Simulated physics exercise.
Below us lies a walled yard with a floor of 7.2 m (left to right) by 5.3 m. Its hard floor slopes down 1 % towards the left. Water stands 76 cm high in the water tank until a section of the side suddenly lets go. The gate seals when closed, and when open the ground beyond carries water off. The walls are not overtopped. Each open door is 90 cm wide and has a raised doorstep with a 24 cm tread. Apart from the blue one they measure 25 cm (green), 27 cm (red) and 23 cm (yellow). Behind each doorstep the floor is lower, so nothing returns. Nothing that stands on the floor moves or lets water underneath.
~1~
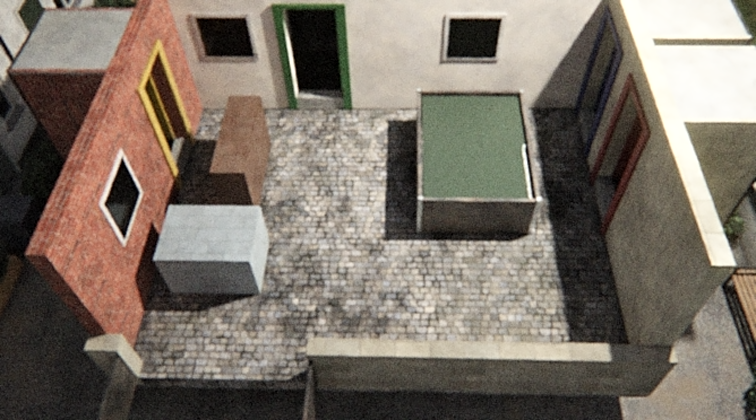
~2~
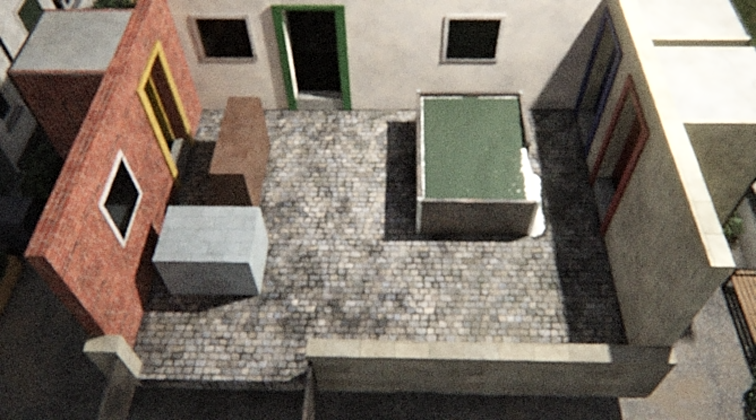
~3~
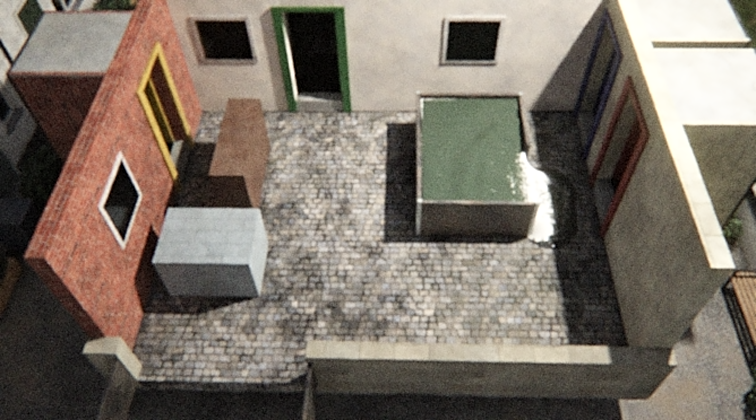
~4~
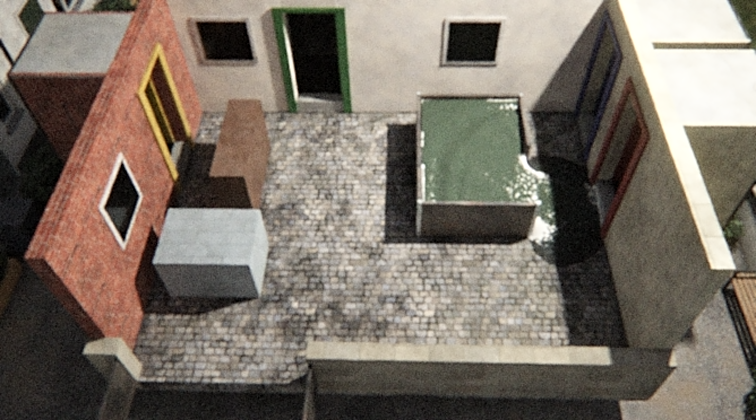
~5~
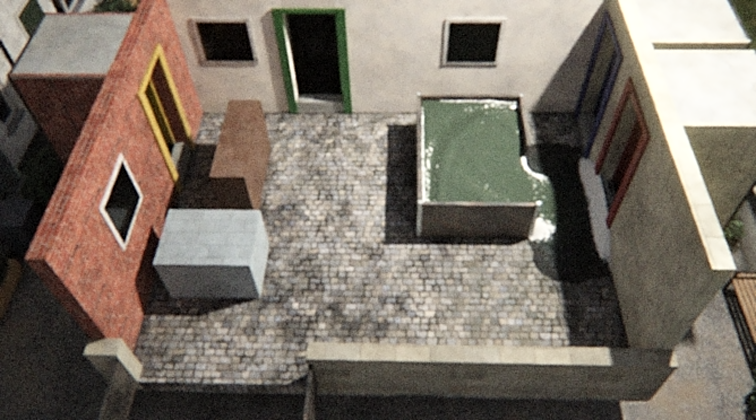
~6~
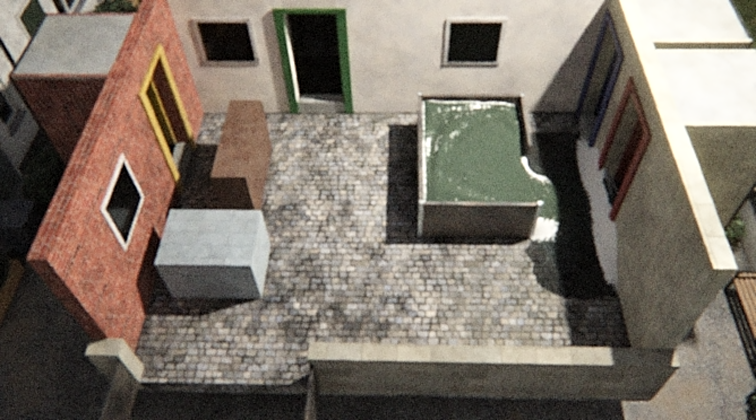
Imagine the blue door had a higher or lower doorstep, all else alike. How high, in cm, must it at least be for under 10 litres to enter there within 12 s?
About 18 cm.
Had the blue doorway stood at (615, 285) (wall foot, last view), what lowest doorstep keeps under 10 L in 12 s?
About 21 cm.
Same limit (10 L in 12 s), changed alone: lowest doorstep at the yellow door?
About 12.5 cm at yellow.
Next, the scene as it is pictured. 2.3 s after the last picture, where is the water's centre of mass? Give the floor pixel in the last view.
Around (502, 205).
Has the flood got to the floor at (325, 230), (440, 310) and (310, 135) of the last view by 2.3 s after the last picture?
In that order: Not reached, under water, dry.
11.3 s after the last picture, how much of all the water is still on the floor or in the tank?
Roughly 82 in a hundred.
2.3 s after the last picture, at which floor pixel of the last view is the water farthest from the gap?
Around (292, 368).
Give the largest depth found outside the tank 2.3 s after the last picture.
Up to some 34 cm.
Then, 0.7 s after the last picture water covers 15 % of the floor, deepest (52 cm) near (593, 228); 12 cm at the blue door, 0 litres in over its 24 cm doorstep.
Then, 2.3 s after the last picture water covers 40 % of the floor, deepest (34 cm) near (590, 211); 12 cm at the blue door, 0 litres in over its 24 cm doorstep.
Then, 11.3 s after the last picture water covers 95 % of the floor, deepest (16 cm) near (210, 243); 7 cm at the blue door, 2 litres in over its 24 cm doorstep.
At the blue door as built, the water peaked near 18 cm, 2.7 s after the last picture.
Run again over the same 12 s with other heights there, 23 litres in over 14.5 cm, 5 litres over 20 cm. The limit of 10 litres is kept from about 18 cm up.
